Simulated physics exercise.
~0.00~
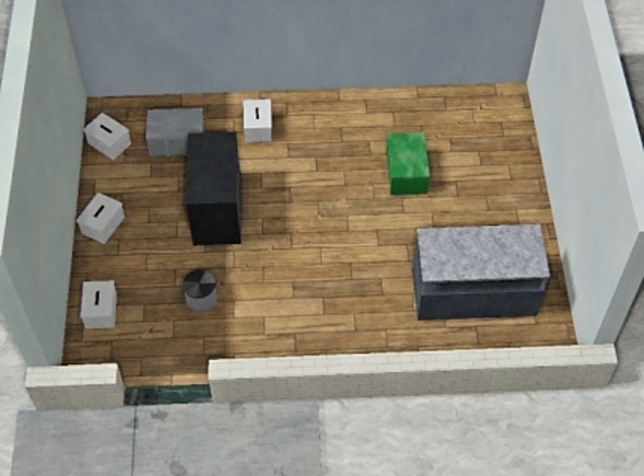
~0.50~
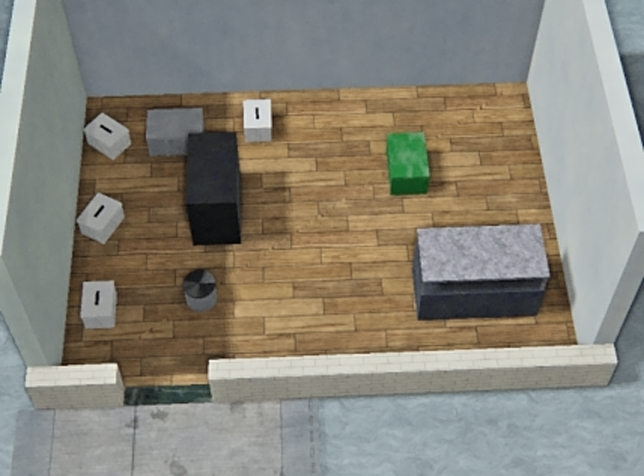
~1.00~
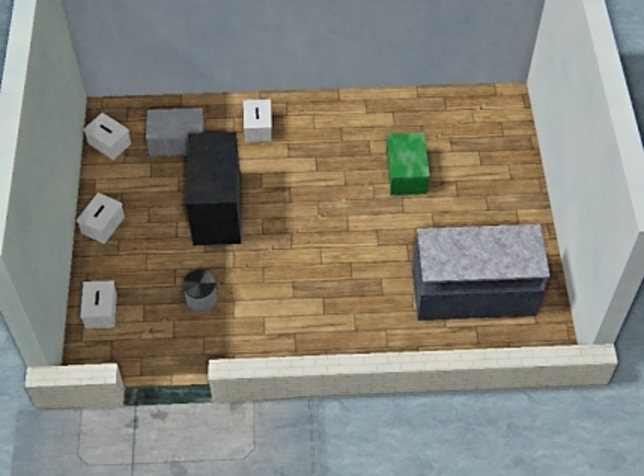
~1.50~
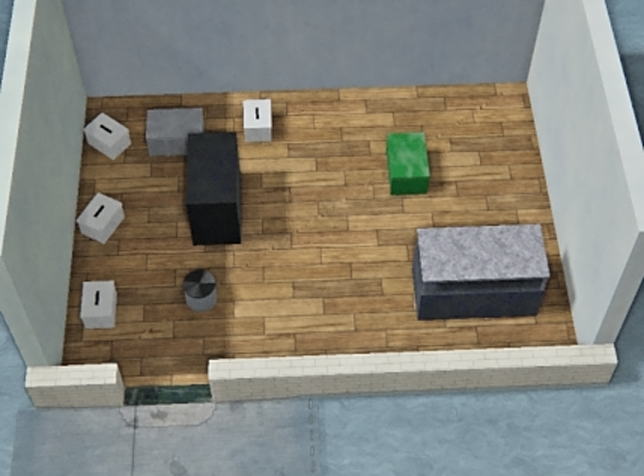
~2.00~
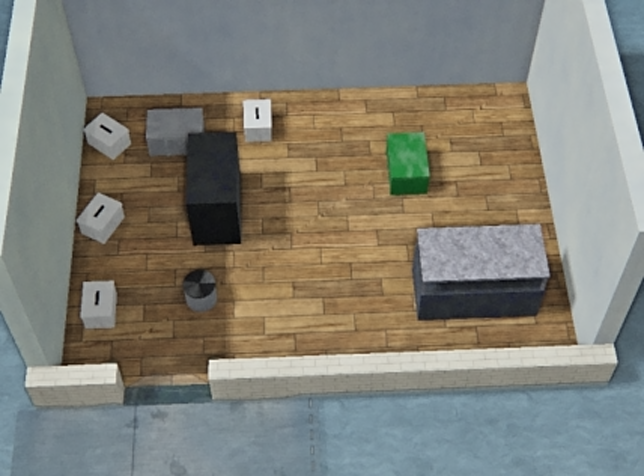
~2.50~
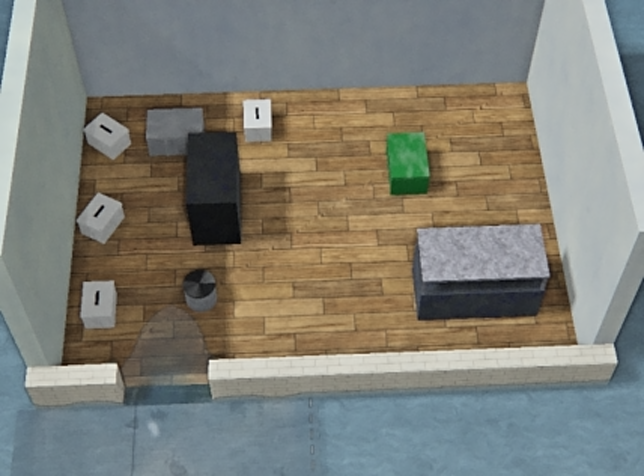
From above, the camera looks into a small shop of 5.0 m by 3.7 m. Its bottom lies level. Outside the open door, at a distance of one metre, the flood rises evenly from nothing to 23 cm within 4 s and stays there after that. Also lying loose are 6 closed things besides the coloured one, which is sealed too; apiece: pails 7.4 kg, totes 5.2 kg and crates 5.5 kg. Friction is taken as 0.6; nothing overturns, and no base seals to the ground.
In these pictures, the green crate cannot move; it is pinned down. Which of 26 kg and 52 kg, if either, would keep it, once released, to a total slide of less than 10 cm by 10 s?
The lighter amount suffices.
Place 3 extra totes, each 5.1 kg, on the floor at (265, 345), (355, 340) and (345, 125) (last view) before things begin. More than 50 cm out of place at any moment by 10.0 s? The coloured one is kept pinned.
Listed in order, they go beneath the bar, beneath the bar, over the bar.
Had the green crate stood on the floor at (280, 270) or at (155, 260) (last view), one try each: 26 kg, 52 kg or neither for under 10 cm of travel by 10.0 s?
For the first spot the lighter suffices, for the second only the heavier suffices.
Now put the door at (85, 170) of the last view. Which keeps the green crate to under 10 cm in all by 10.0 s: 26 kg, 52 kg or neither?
Okay, so the light mass does it.
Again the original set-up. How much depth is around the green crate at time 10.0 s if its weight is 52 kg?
Around 4 cm.
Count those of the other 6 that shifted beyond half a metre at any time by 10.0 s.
Count: 6.
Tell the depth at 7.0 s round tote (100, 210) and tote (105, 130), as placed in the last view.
About 14 and 14 cm.
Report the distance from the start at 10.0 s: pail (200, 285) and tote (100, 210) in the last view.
50 cm, 200 cm.
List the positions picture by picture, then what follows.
In the first frame, the green crate at (408, 155), on the bottom; water covers 0.0 m2; 0 of 7 have shifted.
In the second frame, the green crate at (408, 155), on the bottom; water covers 0.0 m2; 0 of 7 have shifted.
In the third frame, the green crate at (408, 155) rests on the ground; 0.0 m2 under water; 0 of 7 have shifted.
In the fourth frame, the green crate at (408, 155), on the bottom; 0.0 m2 under water; 0 of 7 have shifted.
In the fifth frame, the green crate at (408, 155) rests on the ground; 0.0 m2 under water; 0 of 7 have shifted.
In the sixth frame, the green crate at (408, 155) rests on the ground; 0.5 m2 under water; 0 of 7 have shifted.
After 3.5 s the green crate would be 0 cm from its start with 26 kg and 0 cm from its start with 52 kg; 0 cm of water round it then.
After 4.5 s the green crate would be 0 cm from its start with 26 kg and 0 cm from its start with 52 kg; 0 cm of water round it then.
After 7.0 s the green crate would be 0 cm from its start with 26 kg and 0 cm from its start with 52 kg; 3 cm of water round it then.
After 10.0 s the green crate would be 1 cm from its start with 26 kg and 0 cm from its start with 52 kg; 4 cm of water round it then.
